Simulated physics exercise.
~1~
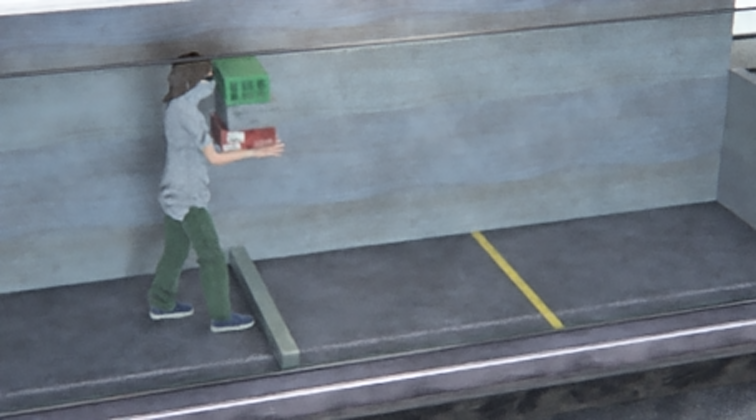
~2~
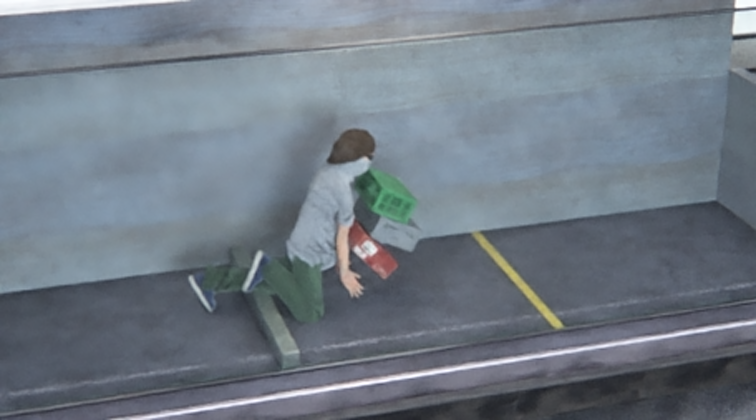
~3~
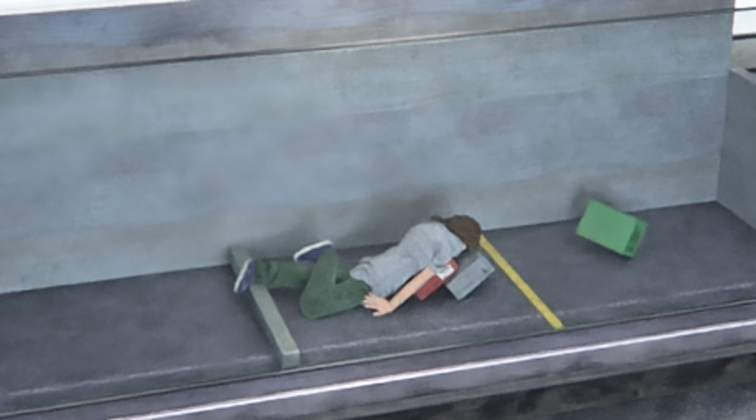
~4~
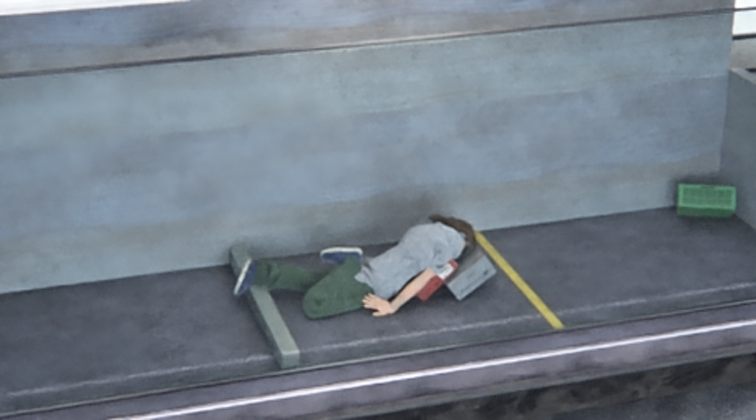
In this clip, a person carrying a green crate, a grey box and a red box trips over a low rail and falls forward to the right. The crate tumbles past the yellow line to the far wall, while the person and other boxes lie short of it.
